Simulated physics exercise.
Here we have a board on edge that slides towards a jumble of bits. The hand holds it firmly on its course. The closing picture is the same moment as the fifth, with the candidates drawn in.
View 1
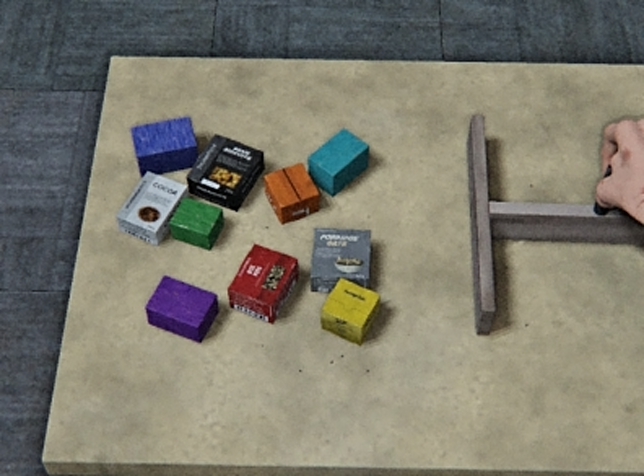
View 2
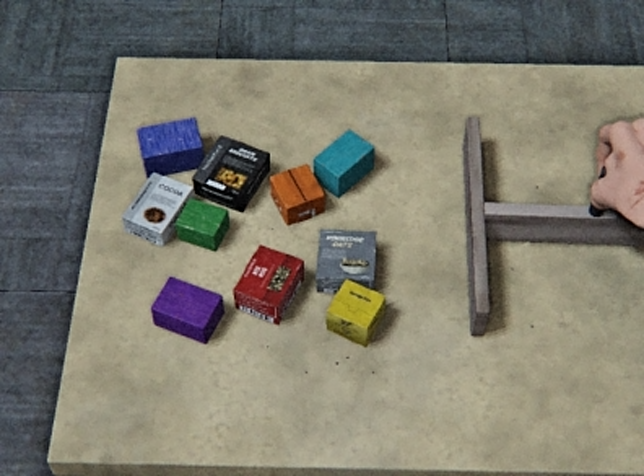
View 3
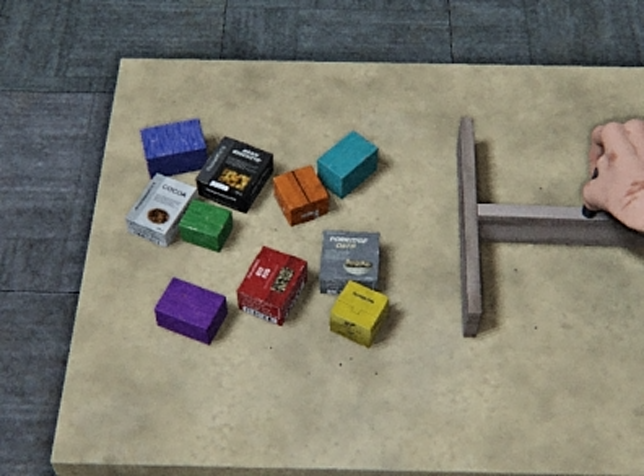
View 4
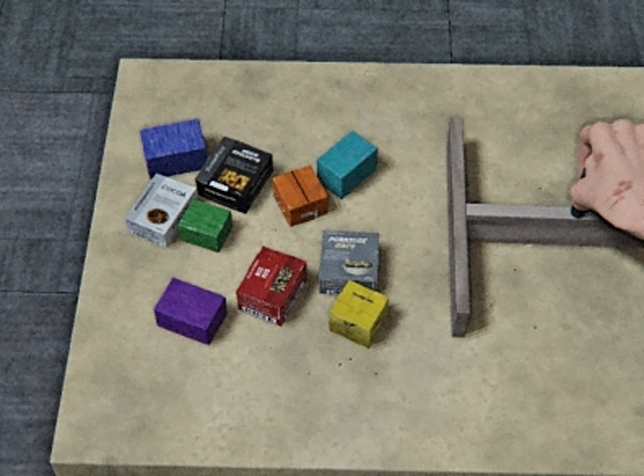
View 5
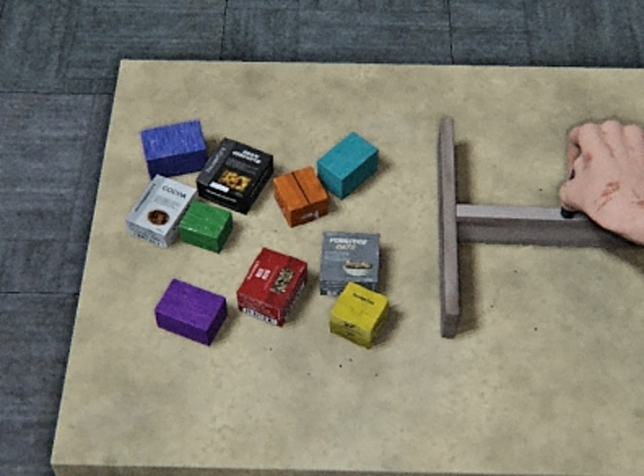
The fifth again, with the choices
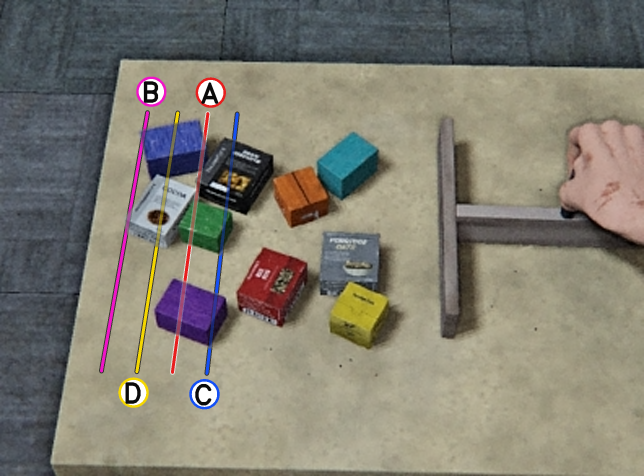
A hand at the right edge slides an upright grey board slowly and steadily leftward across a mottled beige tabletop above dark carpet tiles, seen from above at an angle. On the left lie blue, turquoise, orange, green, purple and yellow blocks among black, white, red and grey packets. The gap narrows while these stay untouched in their places, and the view shifts very slightly early on.
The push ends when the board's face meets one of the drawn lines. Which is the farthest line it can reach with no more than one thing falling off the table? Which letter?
No second one falls up to C.
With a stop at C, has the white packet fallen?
By then, no.
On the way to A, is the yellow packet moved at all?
By then, yes.
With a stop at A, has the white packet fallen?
By then, yes.
On the marked copy, A at (192, 233); B at (126, 231); C at (223, 233); D at (159, 232).
Taking C. A third of the way, board (368, 208); yellow packet (332, 321); turquoise block (332, 167).
Two thirds of the way, board (287, 206); blue block (162, 149); white packet (154, 218).
When it is over, board (227, 205); white packet (101, 220); blue block (113, 141); none fallen.
As for the rest, A drops three; B drops six; D drops six.
